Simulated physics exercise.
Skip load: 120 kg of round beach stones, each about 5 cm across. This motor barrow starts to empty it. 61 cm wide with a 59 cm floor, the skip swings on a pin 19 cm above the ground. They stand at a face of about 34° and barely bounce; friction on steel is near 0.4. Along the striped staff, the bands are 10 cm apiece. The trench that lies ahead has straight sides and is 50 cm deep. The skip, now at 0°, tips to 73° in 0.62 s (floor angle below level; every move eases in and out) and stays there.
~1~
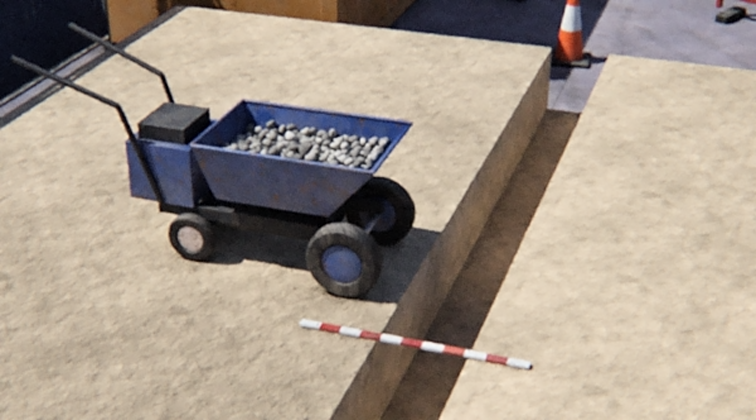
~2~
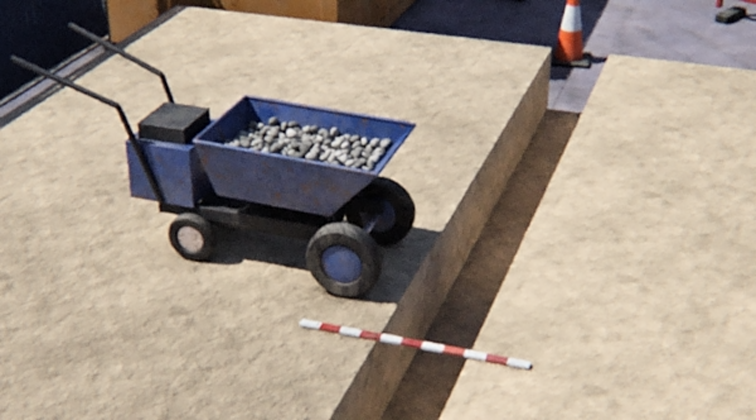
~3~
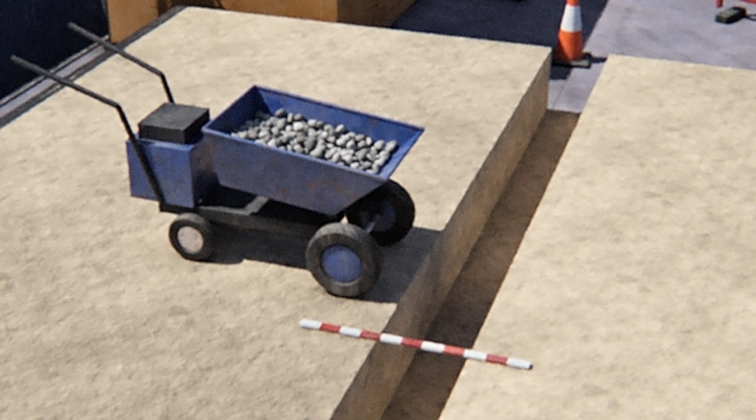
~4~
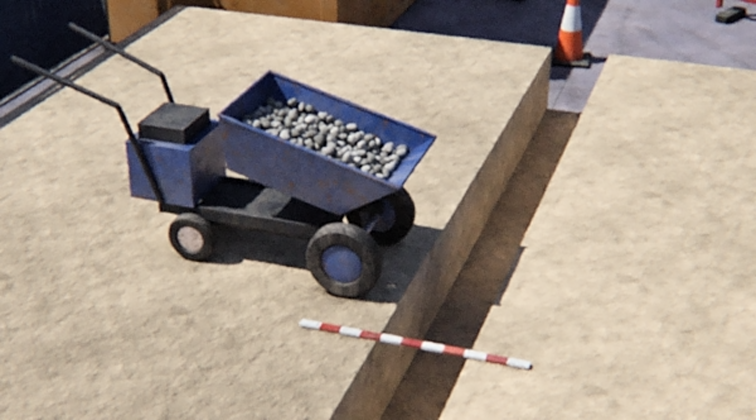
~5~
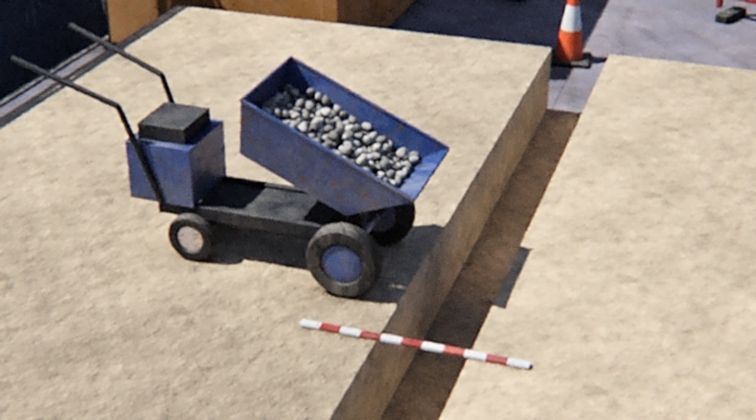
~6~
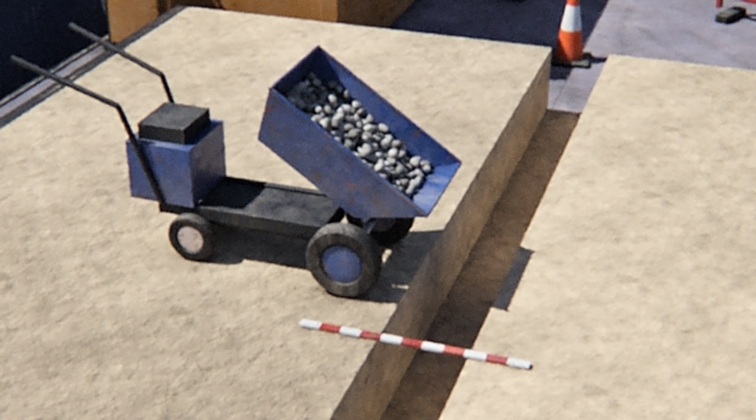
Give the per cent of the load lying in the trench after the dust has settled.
Close to 27 in every hundred.
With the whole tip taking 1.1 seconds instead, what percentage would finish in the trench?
Then about 35 per cent.
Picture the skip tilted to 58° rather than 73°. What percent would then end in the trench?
It comes out at about 40 percent.
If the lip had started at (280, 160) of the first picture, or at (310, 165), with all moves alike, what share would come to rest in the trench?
85 %, then 100 %.
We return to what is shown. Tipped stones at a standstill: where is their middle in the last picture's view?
Centre estimate: Around (555, 294).
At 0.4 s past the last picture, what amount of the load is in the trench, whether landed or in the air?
Around 10 per cent of it.
Then, 0.2 s after the last picture the floor is at 61°, 100 % in the skip; the foremost stones are at (442, 221).
Then, 0.4 s after the last picture the floor is at 73°, 75 % in the skip, 10 % in the trench, 15 % past the trench; the foremost stones are at (524, 293).
Then, 0.8 s after the last picture the floor is at 73°, 6 % in the skip, 22 % in the trench, 72 % past the trench; the foremost stones are at (719, 328).
Then, 2.7 s after the last picture the floor is at 73°, 0 % in the skip, 27 % in the trench, 73 % past the trench; the foremost stones are past the picture's edge.
